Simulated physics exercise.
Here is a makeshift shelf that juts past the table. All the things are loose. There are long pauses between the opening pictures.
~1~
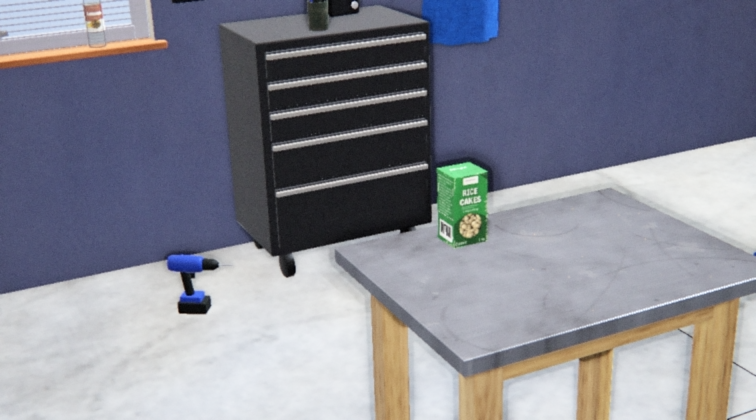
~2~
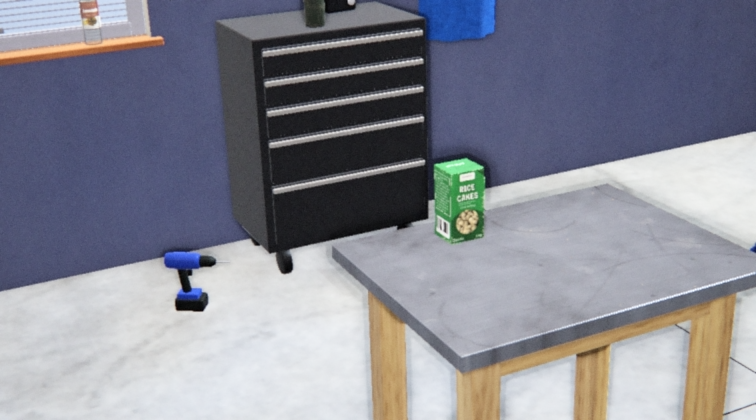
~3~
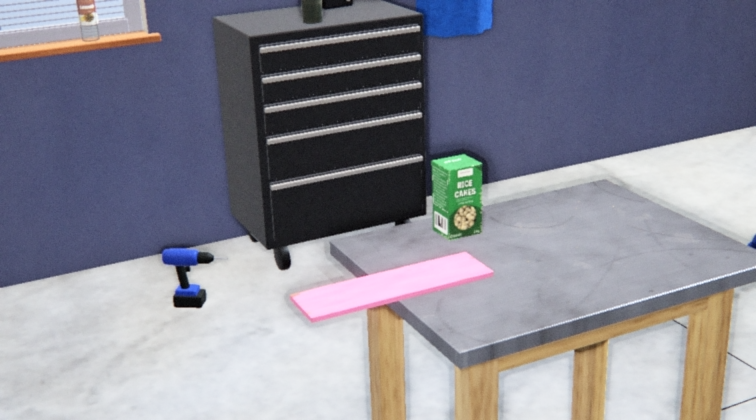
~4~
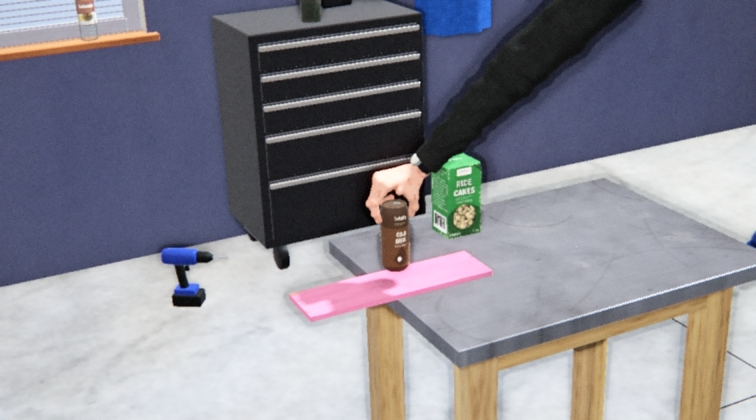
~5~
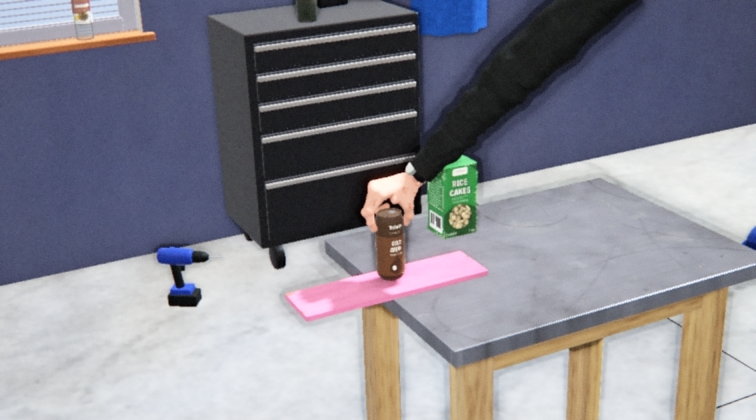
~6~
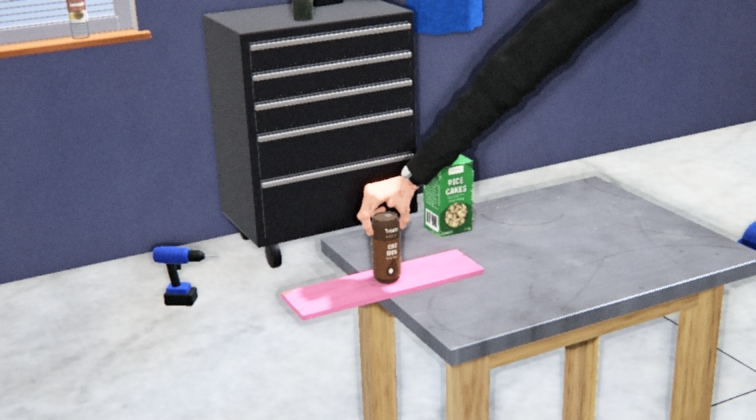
In a garage or workshop with a dark blue wall and pale floor, the view looks down from above onto a grey-topped wooden table. A green rice cakes carton stands near its back left edge, with a black drawer cabinet and a blue drill beyond. A pink board appears across the table's left edge, then a black-sleeved arm lowers a brown can onto it as the view drifts slightly.
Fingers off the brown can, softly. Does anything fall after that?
The board keeps its balance.
Then, 0.60 s on from there, no change.
Then, 1.30 s on from there, brown can resting near (386, 248).
In the end, all 3 unmoved. At the end, from the last picture's camera, brown can near (386, 248). The board stays on the table.
